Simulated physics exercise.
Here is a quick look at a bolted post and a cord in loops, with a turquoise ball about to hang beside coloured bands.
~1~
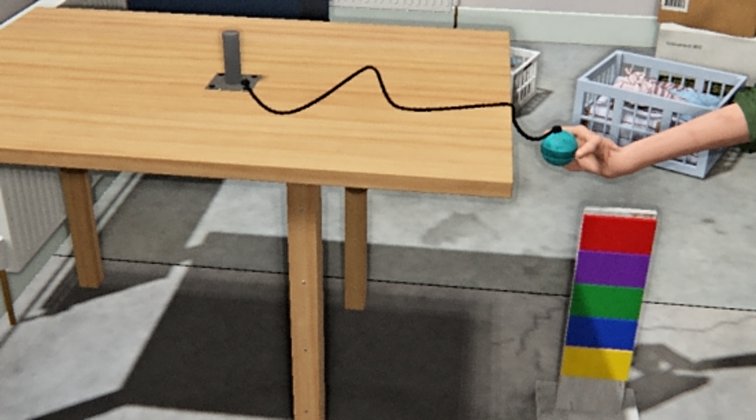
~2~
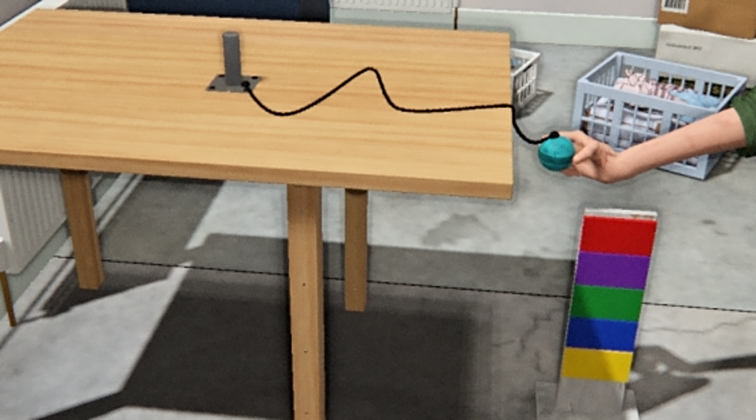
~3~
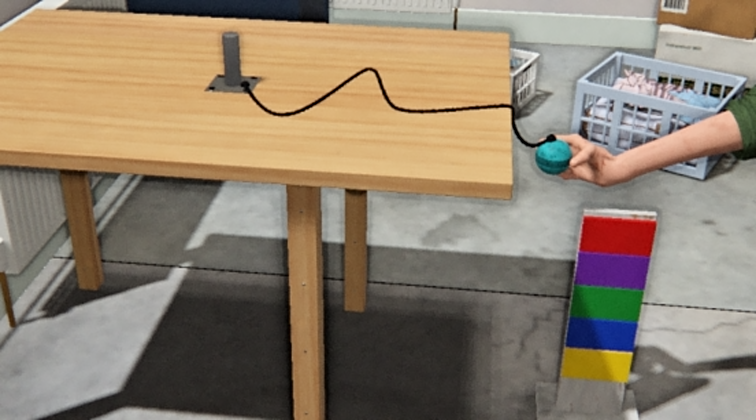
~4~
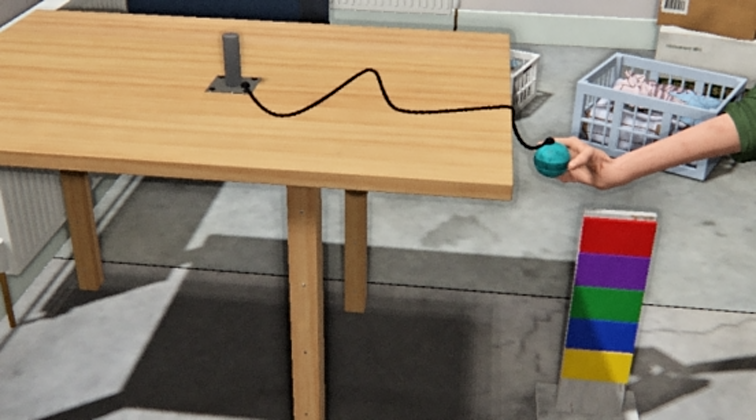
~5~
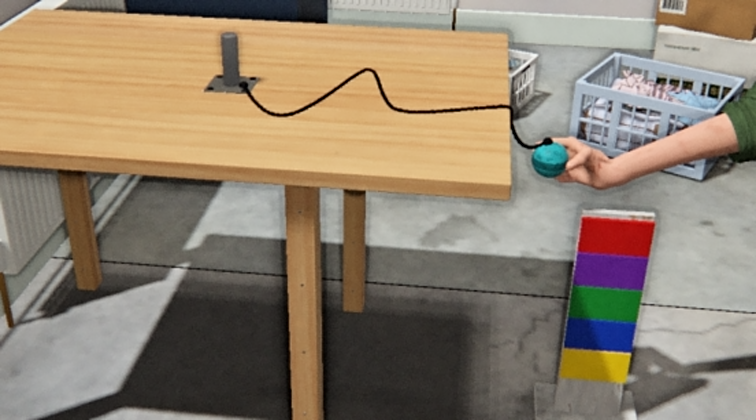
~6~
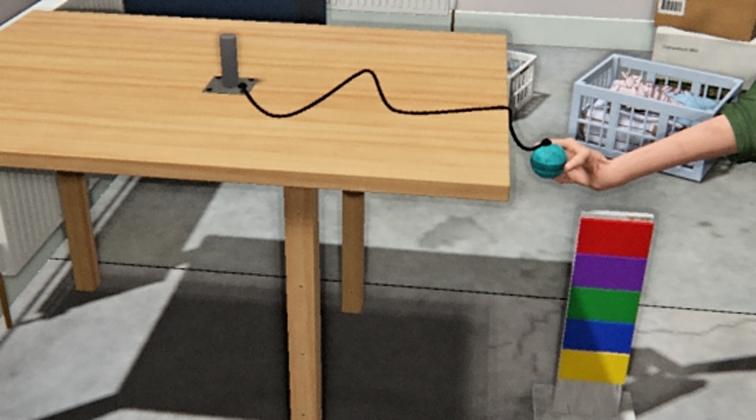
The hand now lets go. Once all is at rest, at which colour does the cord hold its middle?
At yellow.
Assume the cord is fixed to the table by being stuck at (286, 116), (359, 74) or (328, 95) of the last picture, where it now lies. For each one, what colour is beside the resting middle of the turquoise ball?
Note: Try 1 blue; try 2 purple; try 3 green.
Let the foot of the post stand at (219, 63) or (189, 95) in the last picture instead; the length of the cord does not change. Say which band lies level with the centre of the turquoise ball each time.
Going case by case, it's blue and then blue.
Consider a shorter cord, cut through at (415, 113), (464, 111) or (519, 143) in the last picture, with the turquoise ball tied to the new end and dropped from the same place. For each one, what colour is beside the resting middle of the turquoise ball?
For the first: Red; for the second: Purple; for the third: Blue.
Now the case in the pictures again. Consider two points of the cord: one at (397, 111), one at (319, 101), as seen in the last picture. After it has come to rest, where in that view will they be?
End: (498, 198) and then (389, 97).
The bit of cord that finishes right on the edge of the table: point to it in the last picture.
It's the bit near (375, 76).
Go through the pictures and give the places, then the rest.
The first picture shows turquoise ball (559, 148); red (618, 236); purple (612, 271); green (607, 303); blue (602, 334); yellow (597, 364).
The second picture shows turquoise ball (557, 153); cord through (258, 102) (322, 99) (369, 69) (390, 103) (479, 108).
The third picture shows turquoise ball (554, 157).
The fourth picture shows turquoise ball (552, 160); cord through (258, 103) (322, 100) (369, 70) (390, 104) (479, 109).
The fifth picture shows turquoise ball (550, 159).
The sixth picture shows turquoise ball (549, 160); cord through (255, 104) (319, 101) (366, 71) (387, 104) (476, 110).
A little later, ball near (513, 355); level with yellow.
Next, ball near (461, 353); level with yellow.
Later still, ball near (501, 358); level with yellow.
When it is over, ball near (479, 359); level with yellow. The yellow one.
